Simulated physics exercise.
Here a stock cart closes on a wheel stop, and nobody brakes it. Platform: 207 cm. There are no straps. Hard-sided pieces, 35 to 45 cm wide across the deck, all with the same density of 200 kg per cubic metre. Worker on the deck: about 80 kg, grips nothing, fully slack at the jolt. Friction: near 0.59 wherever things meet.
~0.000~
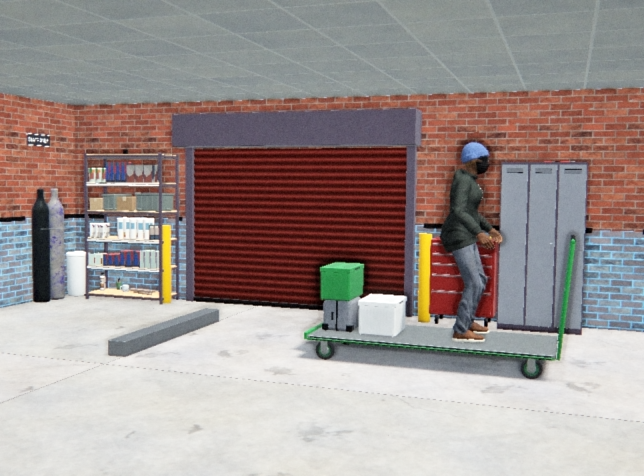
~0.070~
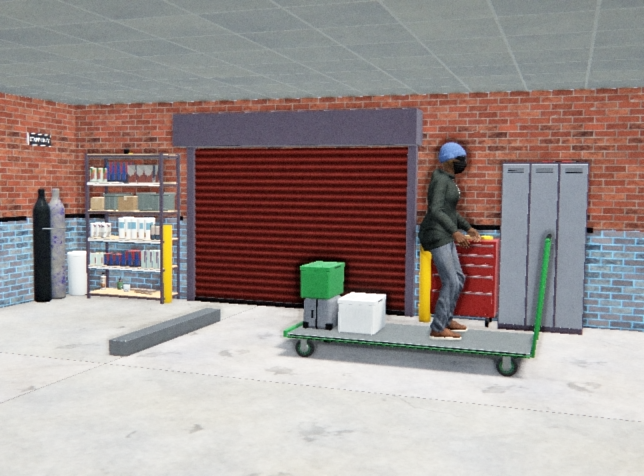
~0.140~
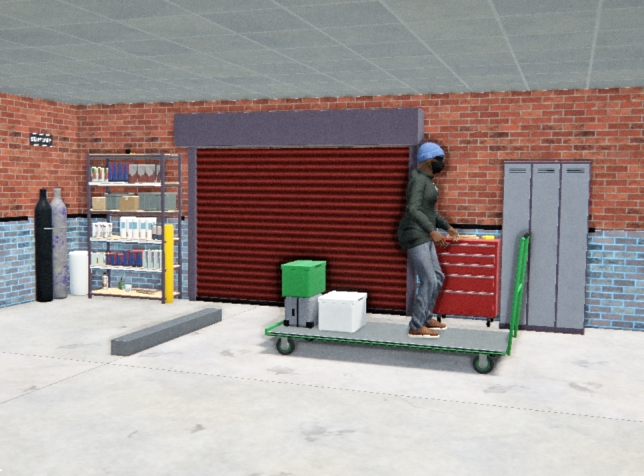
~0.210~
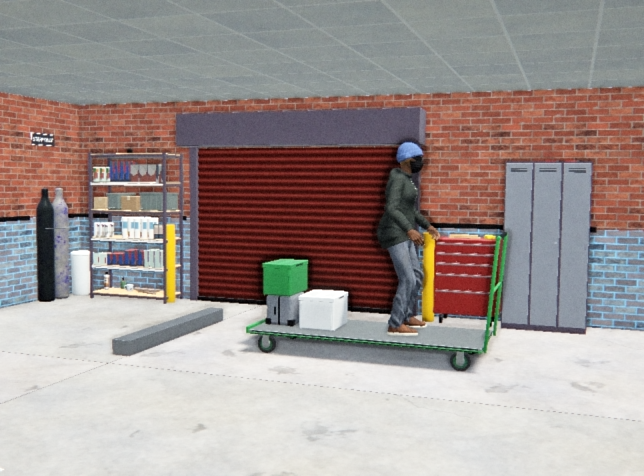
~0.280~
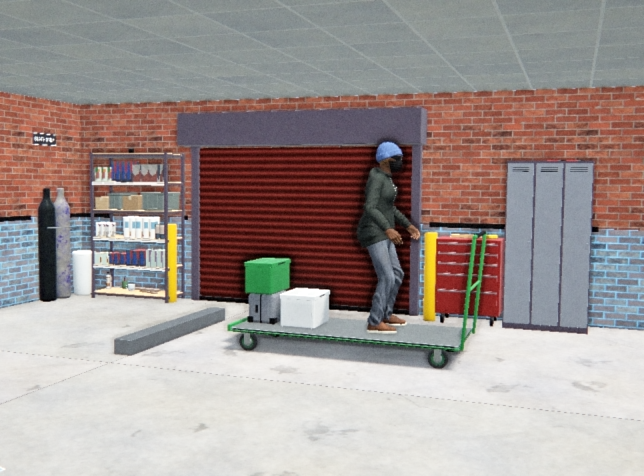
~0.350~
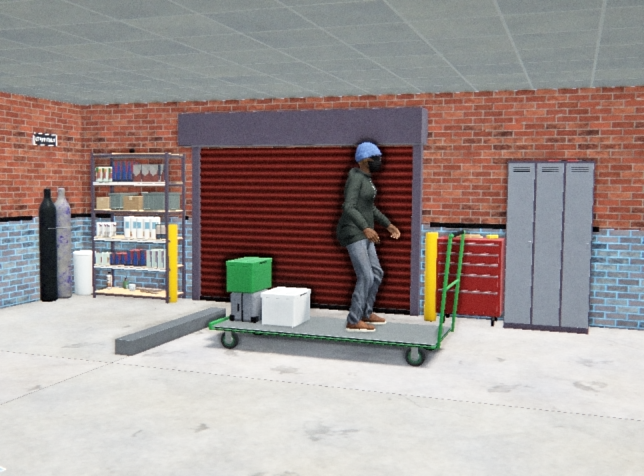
In the video, a green-framed flatbed cart carrying a standing worker in a blue cap, a green tote on a gray box, and a white box rolls steadily left past a red shutter while the worker's arms shift slightly.
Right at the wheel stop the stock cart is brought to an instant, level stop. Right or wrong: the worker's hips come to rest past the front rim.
Right.
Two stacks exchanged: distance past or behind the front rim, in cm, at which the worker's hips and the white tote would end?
Rest positions - hips: 20 past; white: 10 past.
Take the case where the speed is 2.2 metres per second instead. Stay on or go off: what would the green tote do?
Lab note: Green - leaves the load.
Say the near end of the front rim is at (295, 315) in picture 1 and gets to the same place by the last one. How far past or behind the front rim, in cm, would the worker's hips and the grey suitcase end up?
The hips would stop 40 cm behind the front rim, the grey one 20 cm behind it.
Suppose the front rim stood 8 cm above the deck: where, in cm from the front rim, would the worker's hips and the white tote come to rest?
With that rim, hips finish 10 cm past and white stays 60 cm behind.
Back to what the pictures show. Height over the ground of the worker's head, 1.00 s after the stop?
Roughly 10 cm above the ground.
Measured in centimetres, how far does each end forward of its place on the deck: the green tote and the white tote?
Forward shift, cm - green: 175; white: 15.
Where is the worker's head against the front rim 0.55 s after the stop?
Roughly 0 cm past the front rim.
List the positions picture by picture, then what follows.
Hips (460, 237), green tote (342, 281), rim corner (305, 335); 158 cm still to roll, in the first picture.
Hips (438, 236), green tote (323, 280), rim corner (285, 333); 138 cm still to roll, in the second picture.
Hips (417, 235), green tote (304, 279), rim corner (266, 331); 118 cm still to roll, in the third picture.
Hips (396, 234), green tote (286, 277), rim corner (247, 329); 98 cm still to roll, in the fourth picture.
Hips (376, 233), green tote (268, 276), rim corner (229, 327); 78 cm still to roll, in the fifth picture.
Hips (356, 232), green tote (250, 275), rim corner (210, 326); 58 cm still to roll. Speed about 2.8 m/s, in the sixth picture.
The wheels strike at 0.55 s.
After 1.10 s the worker's hips are 9 cm behind the rim, near (184, 274) in the last picture's view.
After 1.55 s the worker's hips are 23 cm past the rim, near (157, 285) in the last picture's view.
When all is still (3.8 s), past the rim, green tote and the worker's hips; behind it, grey suitcase and white tote.
